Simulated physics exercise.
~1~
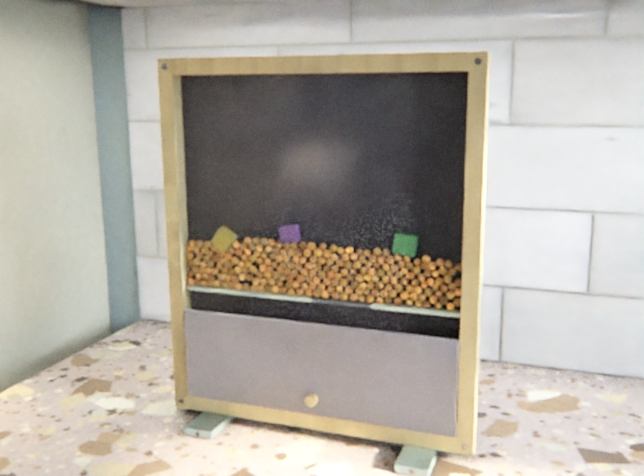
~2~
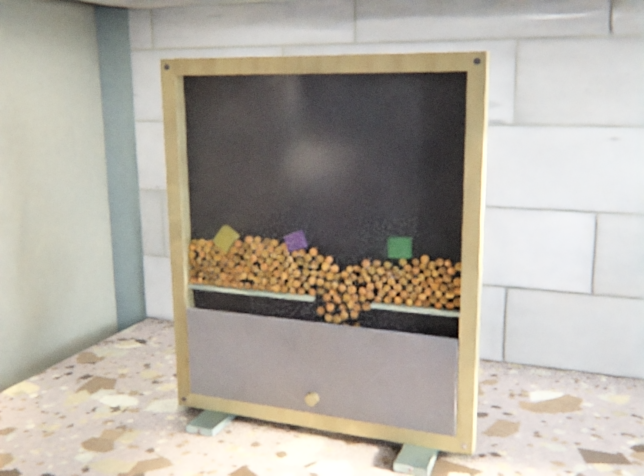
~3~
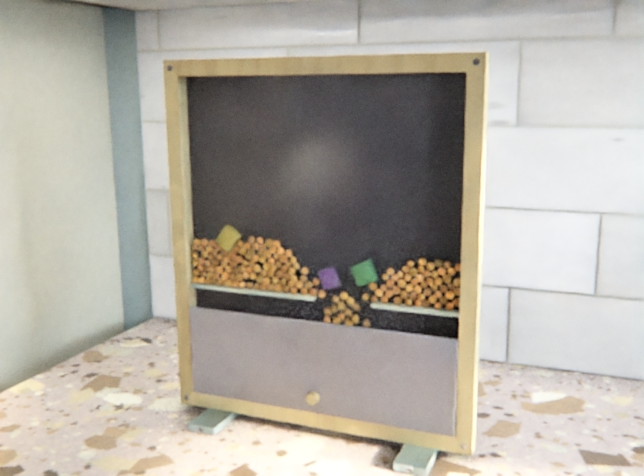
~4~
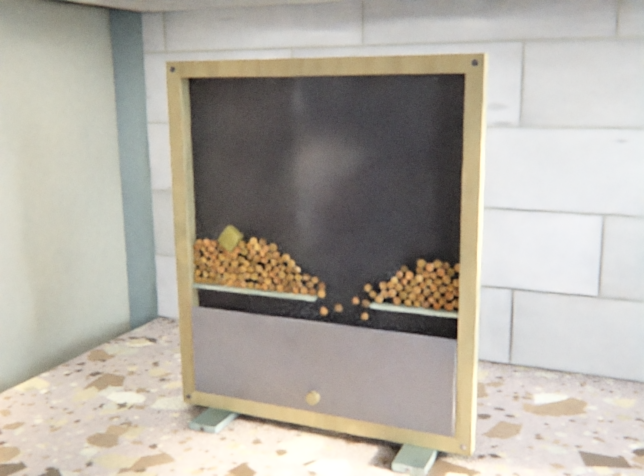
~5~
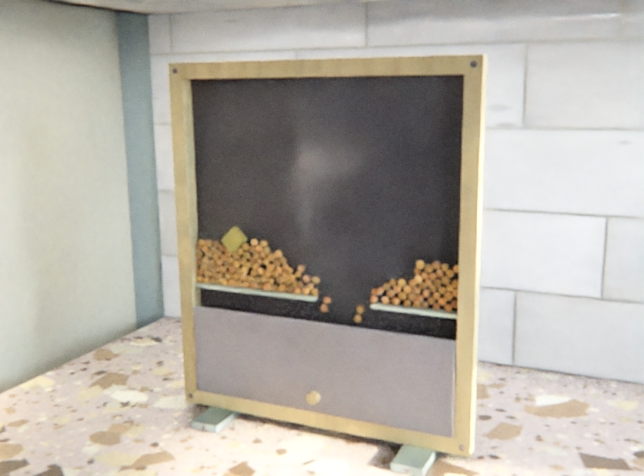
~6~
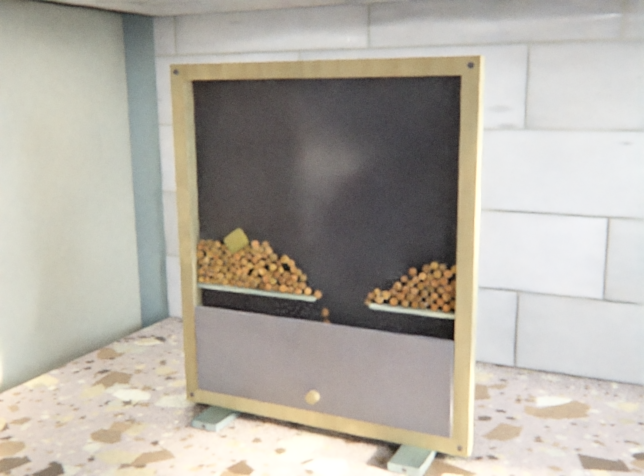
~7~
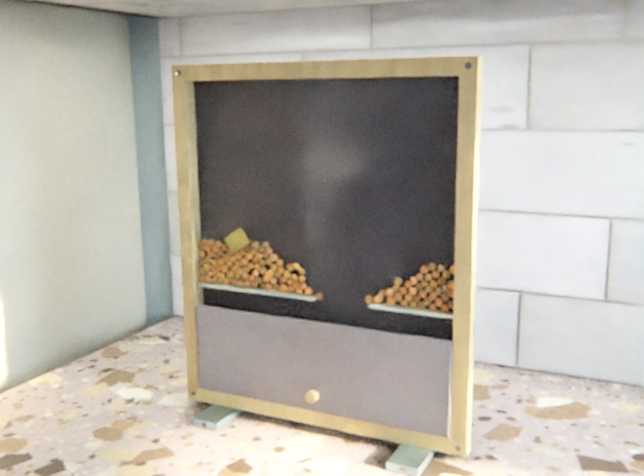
Wooden beads draining through a central gap in an upright box, purple and green blocks dropping from sight, yellow block staying left.
